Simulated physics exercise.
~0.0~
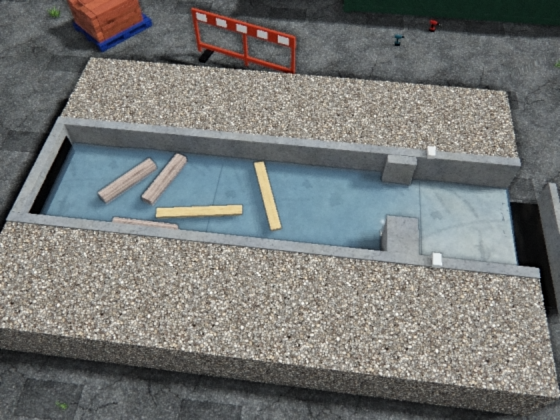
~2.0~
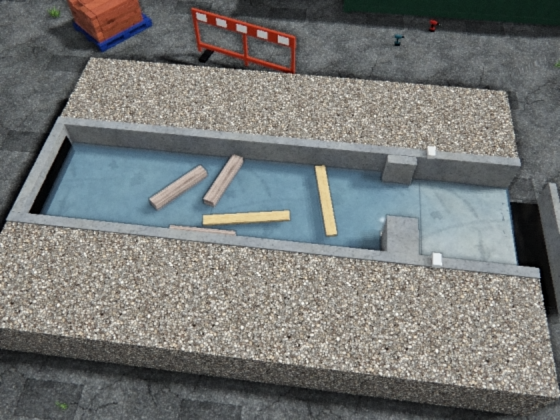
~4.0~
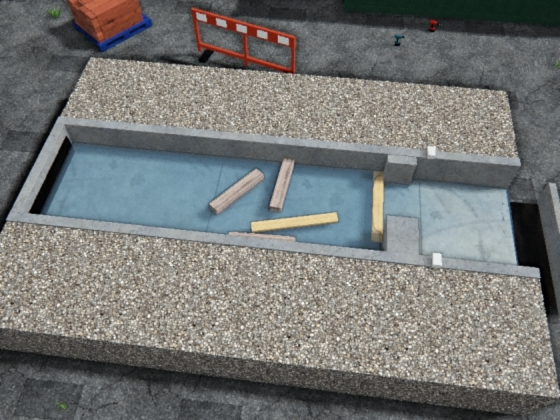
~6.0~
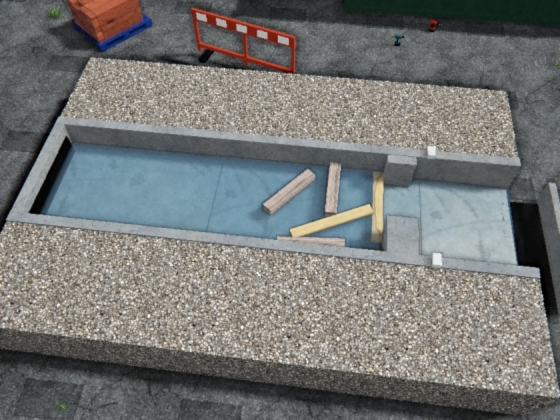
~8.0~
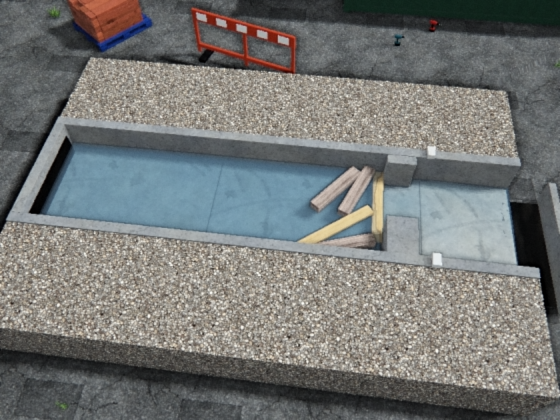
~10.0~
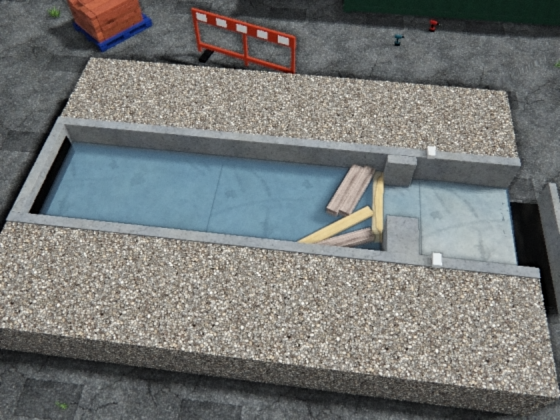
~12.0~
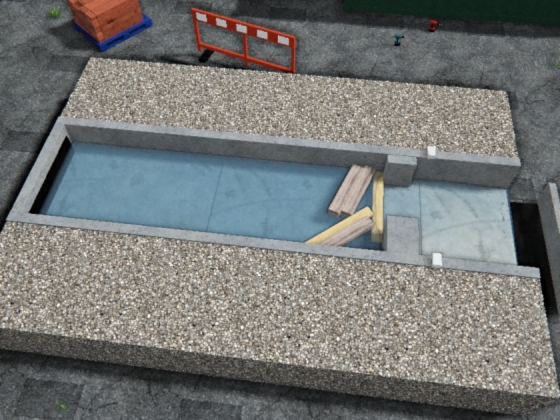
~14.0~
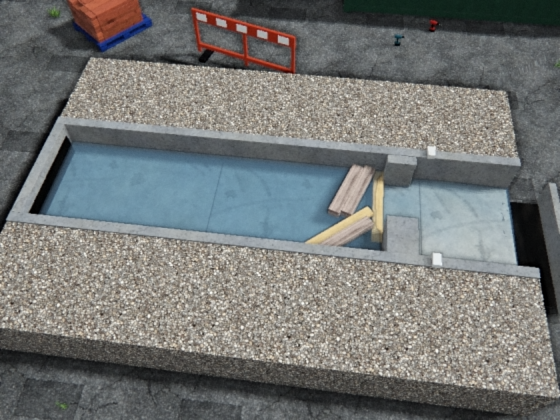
We see wooden beams and yellow planks drifting right along a shallow water channel between gravel-topped banks, until one plank lodges across the narrow gap between two concrete blocks. The others bunch up behind it and come to rest, none passing the white marks.
